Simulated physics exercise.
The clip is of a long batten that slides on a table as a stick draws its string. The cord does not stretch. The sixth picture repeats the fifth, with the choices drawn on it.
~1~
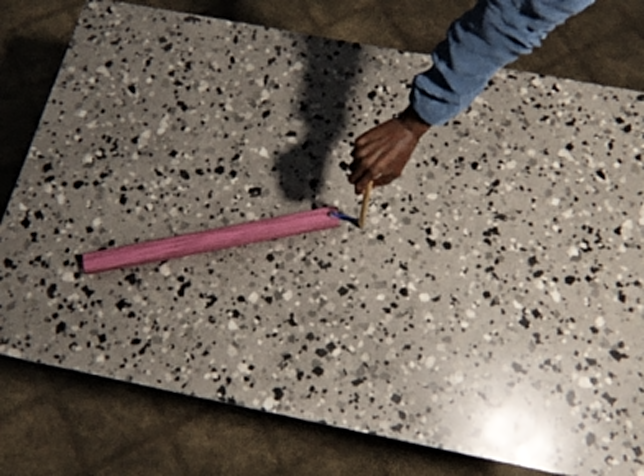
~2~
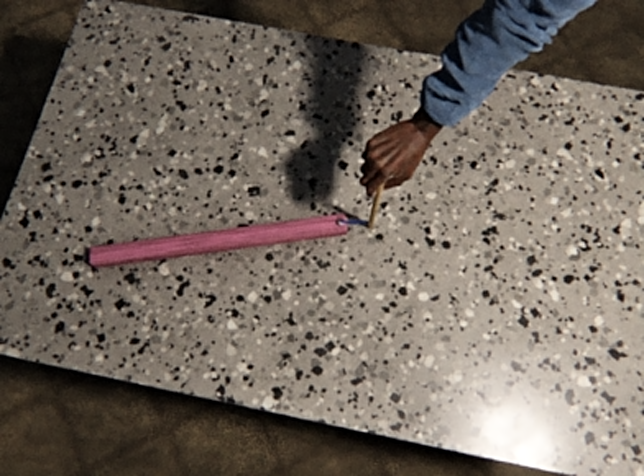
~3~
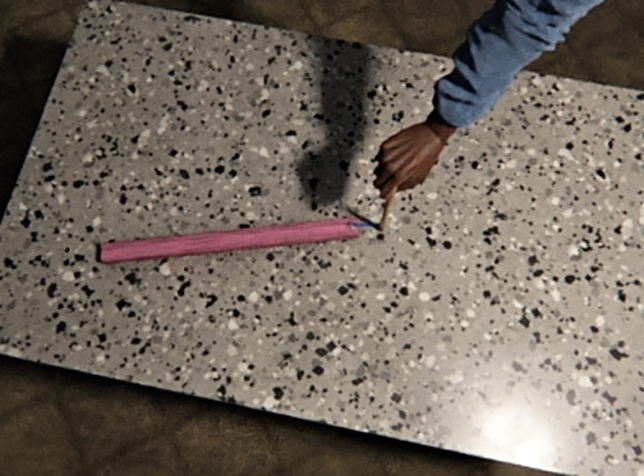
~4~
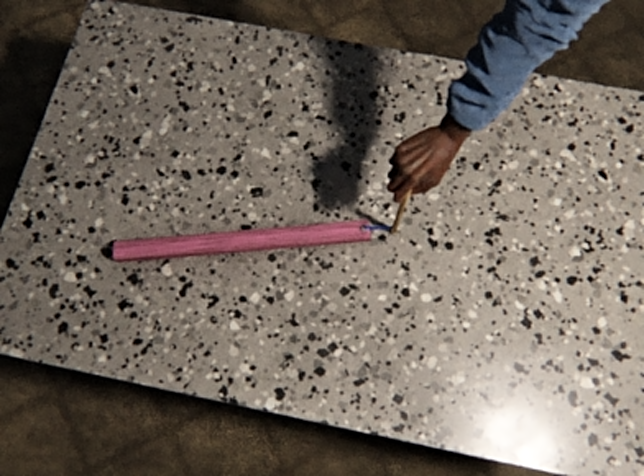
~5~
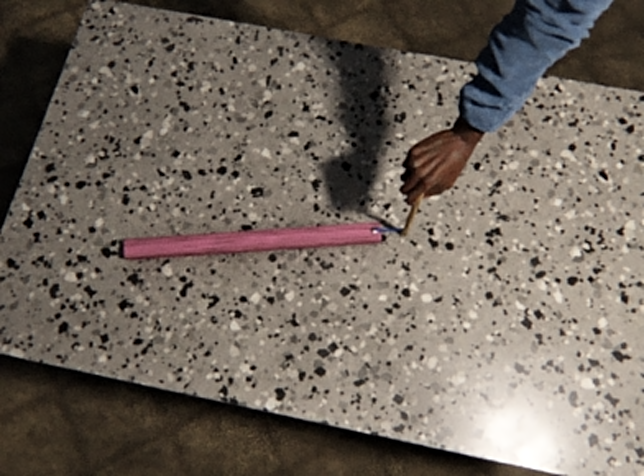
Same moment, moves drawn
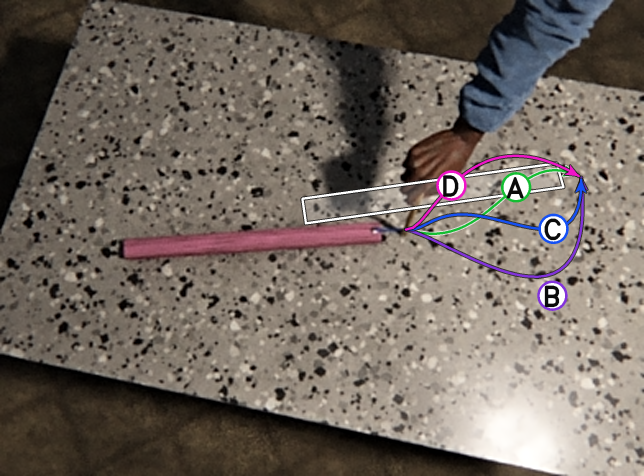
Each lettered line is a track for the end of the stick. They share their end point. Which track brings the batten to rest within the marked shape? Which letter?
D is the one.
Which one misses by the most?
Path B.
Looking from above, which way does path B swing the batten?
Anticlockwise.
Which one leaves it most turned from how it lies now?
That is B.
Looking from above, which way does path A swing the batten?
It turns anticlockwise.
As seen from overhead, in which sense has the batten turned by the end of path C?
Anticlockwise.
On the marked copy, A from (406, 230) via (495, 205) to (576, 175); B from (406, 230) via (538, 277) to (581, 177); C from (406, 230) via (508, 223) to (581, 180); D from (406, 230) via (479, 165) to (579, 176); the outline at (433, 193).
Taking D. A third of the way, foot of the stick (456, 182), middle of the batten (313, 222).
Two thirds of the way, foot of the stick (518, 157), middle of the batten (379, 199).
When it is over, foot of the stick (580, 178), middle of the batten (432, 193); it lies in the outline.
As for the rest, A leaves its middle at (435, 206); B leaves its middle at (448, 235); C leaves its middle at (441, 220).
